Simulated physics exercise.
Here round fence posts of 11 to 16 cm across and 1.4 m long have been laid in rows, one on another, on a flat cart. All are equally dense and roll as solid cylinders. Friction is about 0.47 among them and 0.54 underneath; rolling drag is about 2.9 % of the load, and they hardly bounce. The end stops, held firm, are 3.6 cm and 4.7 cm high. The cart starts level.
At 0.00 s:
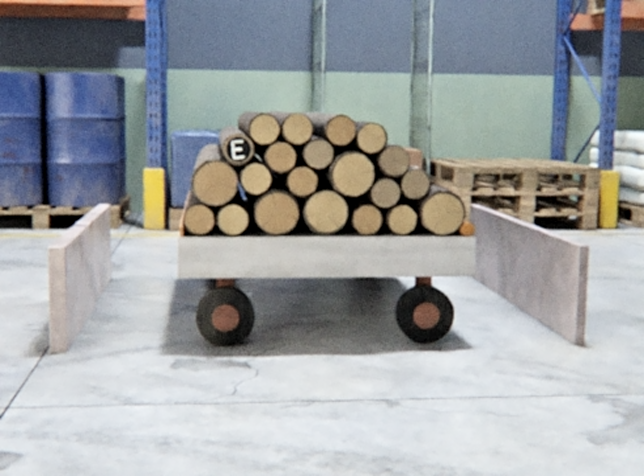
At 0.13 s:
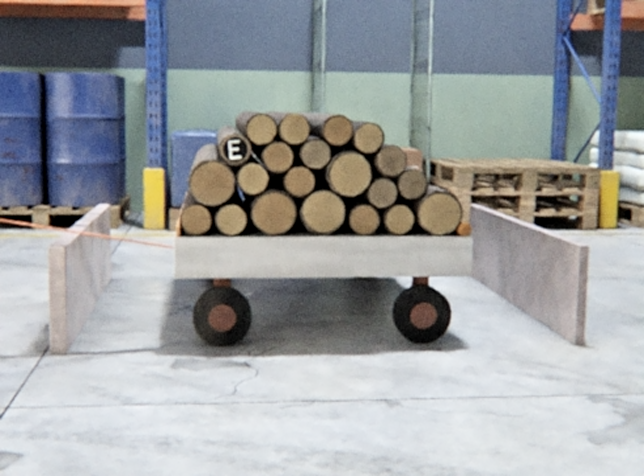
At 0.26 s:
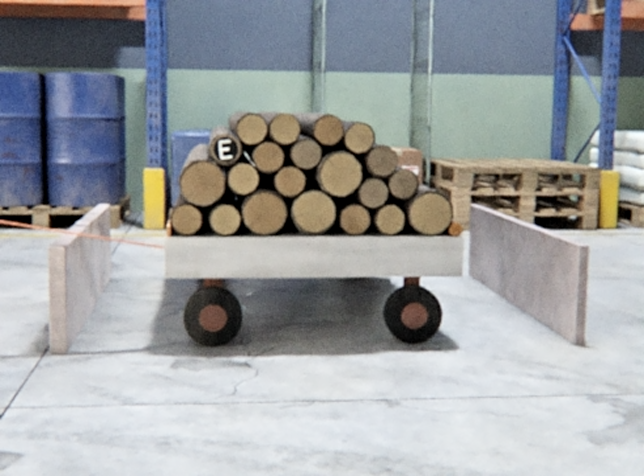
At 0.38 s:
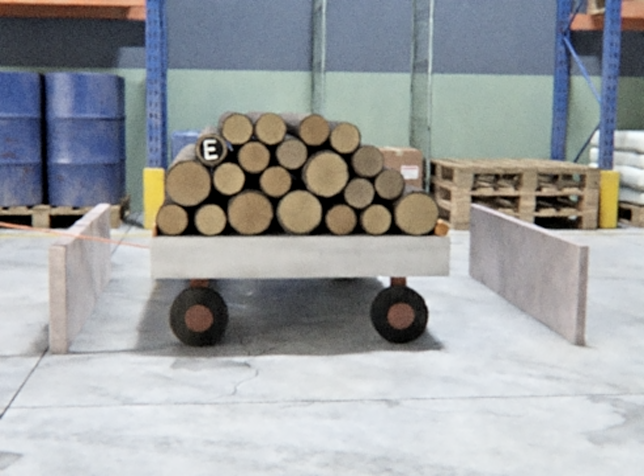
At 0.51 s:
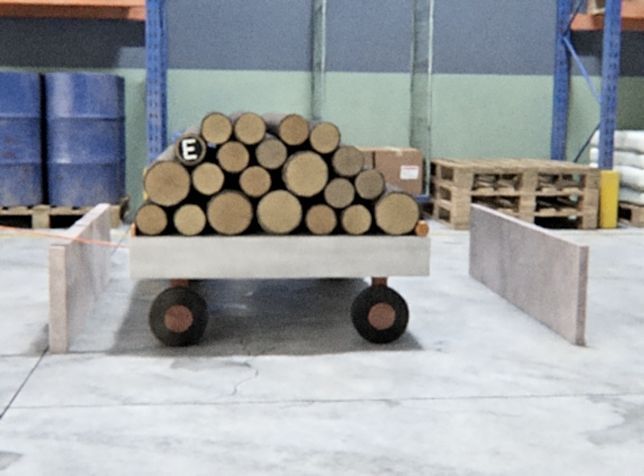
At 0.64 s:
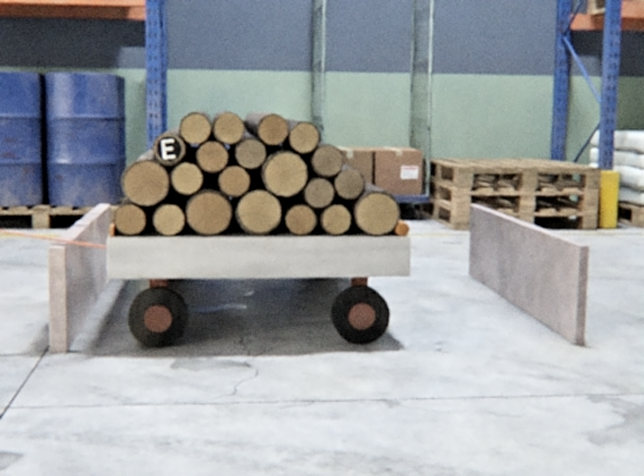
A stack of round brown posts, one dark end marked with a white E, sits on a pale flat cart in a warehouse, seen straight on from a still camera. Pale upright boards flank the cart, with blue drums behind at left and wooden pallets at right. A thin orange line appears at left, and the cart rolls left, slightly at first, then farther, carrying the stack and uncovering brown cartons.
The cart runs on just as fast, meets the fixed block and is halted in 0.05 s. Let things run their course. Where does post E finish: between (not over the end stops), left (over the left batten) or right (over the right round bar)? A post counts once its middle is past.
Post E: Left.
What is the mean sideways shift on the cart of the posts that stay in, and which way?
Some 5 cm leftwards.
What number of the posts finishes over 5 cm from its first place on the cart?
In all, 6.
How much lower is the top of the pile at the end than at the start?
Some 0 cm lower.
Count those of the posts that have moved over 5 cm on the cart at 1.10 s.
6 by then.
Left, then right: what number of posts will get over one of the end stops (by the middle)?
Left 3, right 0.
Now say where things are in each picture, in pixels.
In the first picture, 21 posts, 7 on the base, highest (297, 129); E (238, 150); left batten (3.6 cm) (181, 226); right round bar (4.7 cm) (469, 223); blocks (57, 246) and (583, 244).
Cart 1.1 cm to the left; stops (178, 226) and (466, 223); pile unchanged, in the second picture.
Cart 4.2 cm to the left; stops (168, 226) and (457, 223); 1 post slipping, in the third picture.
Cart 9 cm to the left; stops (154, 226) and (443, 223); 1 post slipping, in the fourth picture.
Cart 16 cm to the left; stops (133, 226) and (423, 223); 1 post slipping, in the fifth picture.
Cart 23 cm to the left; stops (111, 226) and (403, 223); 1 post slipping; E (169, 149), in the sixth picture.
After 0.75 s, cart 29 cm along; 0 now displaced over 5 cm; not one over the end stops; E in place (moves measured on the cart).
After 0.91 s, cart 36 cm along; 0 now displaced over 5 cm; not one over the end stops; E 0.9 cm left.
After 1.10 s, cart 36 cm along; 6 now displaced over 5 cm; not one over the end stops; E 7 cm left and 1 cm up.
After 1.66 s, cart 36 cm along; 6 now displaced over 5 cm; 3 over the left batten; E 36 cm left and 32 cm down.
At rest by 2.4 s, 6 moved over 5 cm; 3 over the left batten; E rolled far off to the left; top of the pile 40 cm high, from 41 cm.
